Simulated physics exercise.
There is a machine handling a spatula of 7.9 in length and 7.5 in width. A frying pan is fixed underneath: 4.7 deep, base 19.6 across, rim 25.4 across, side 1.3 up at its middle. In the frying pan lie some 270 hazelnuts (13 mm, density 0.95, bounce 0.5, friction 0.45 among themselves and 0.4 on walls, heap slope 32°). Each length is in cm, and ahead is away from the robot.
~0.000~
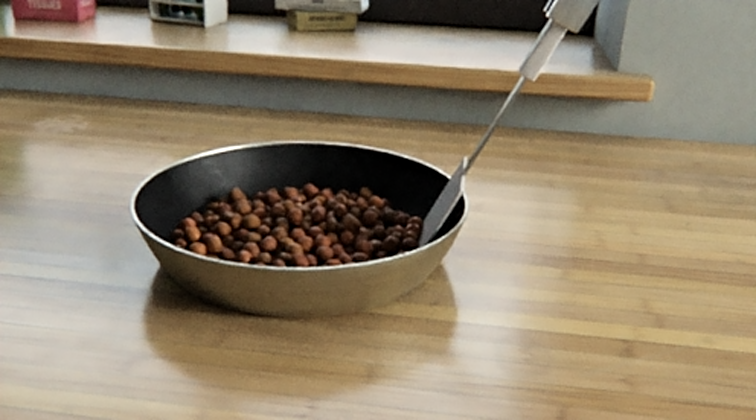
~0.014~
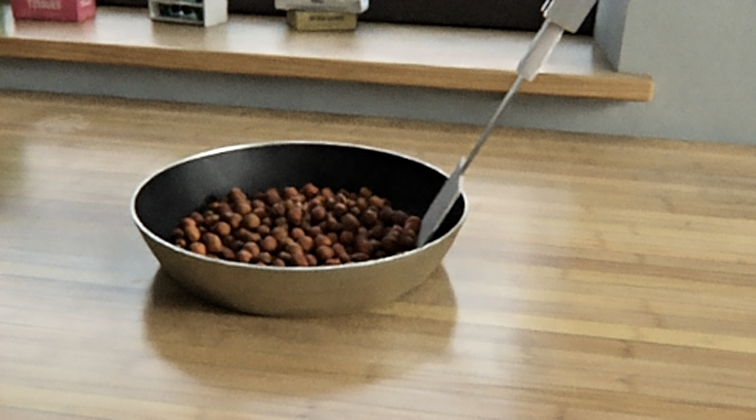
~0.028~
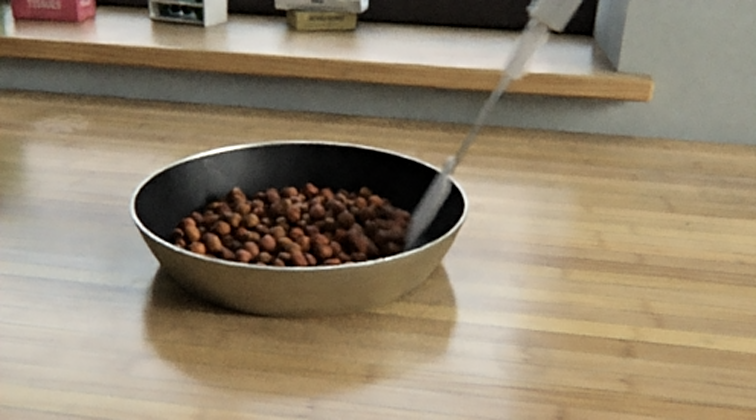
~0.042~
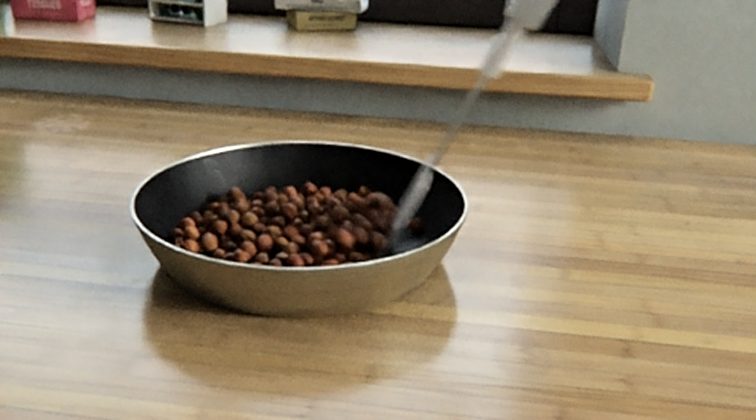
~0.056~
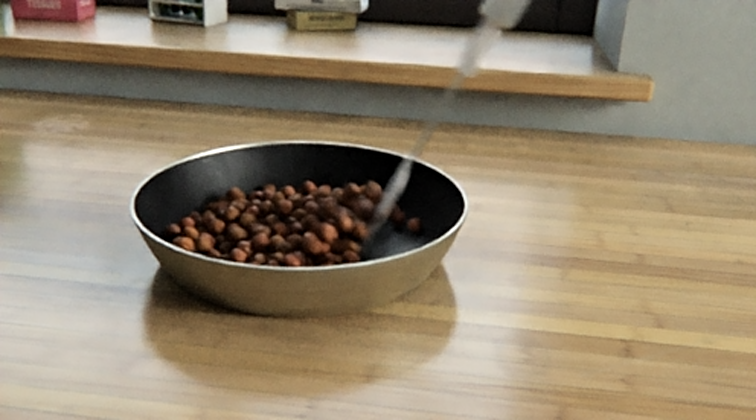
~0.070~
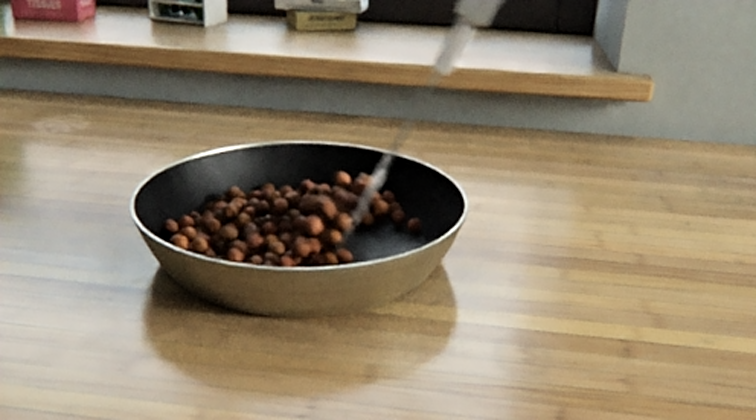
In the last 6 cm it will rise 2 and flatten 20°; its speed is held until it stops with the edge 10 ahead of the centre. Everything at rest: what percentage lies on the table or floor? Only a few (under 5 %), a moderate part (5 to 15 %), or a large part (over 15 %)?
A large part.
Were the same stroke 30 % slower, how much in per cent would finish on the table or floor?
I'd expect near 25 per cent.
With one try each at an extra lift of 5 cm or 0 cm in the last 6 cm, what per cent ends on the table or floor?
First try around 25 percent, second try around 20 percent.
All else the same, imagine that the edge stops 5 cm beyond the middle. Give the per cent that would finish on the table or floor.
Estimate: Approx. 5 %.
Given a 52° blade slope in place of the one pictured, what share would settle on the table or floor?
Around 25 in a hundred.
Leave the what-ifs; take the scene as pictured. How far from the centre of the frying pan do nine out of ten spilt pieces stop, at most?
60 cm.
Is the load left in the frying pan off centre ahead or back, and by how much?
It sits some 3.0 centimetres ahead of centre.
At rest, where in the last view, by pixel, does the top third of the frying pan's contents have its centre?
I'd say around pixel (240, 228).
After 0.10 s, sloping 64°, highest piece 8 above the table; 273 in the frying pan.
After 0.14 s, sloping 59°, highest piece 9 above the table; 273 in the frying pan.
After 0.36 s, sloping 44°, highest piece 20 above the table; 195 in the frying pan, 22 on the table or floor, 56 on the blade or in flight.
After 1.41 s, sloping 44°, highest piece 3 above the table; 194 in the frying pan, 79 on the table or floor.
In the end, 194 in the frying pan, 79 on the table or floor. That is 29 % on the table or floor.
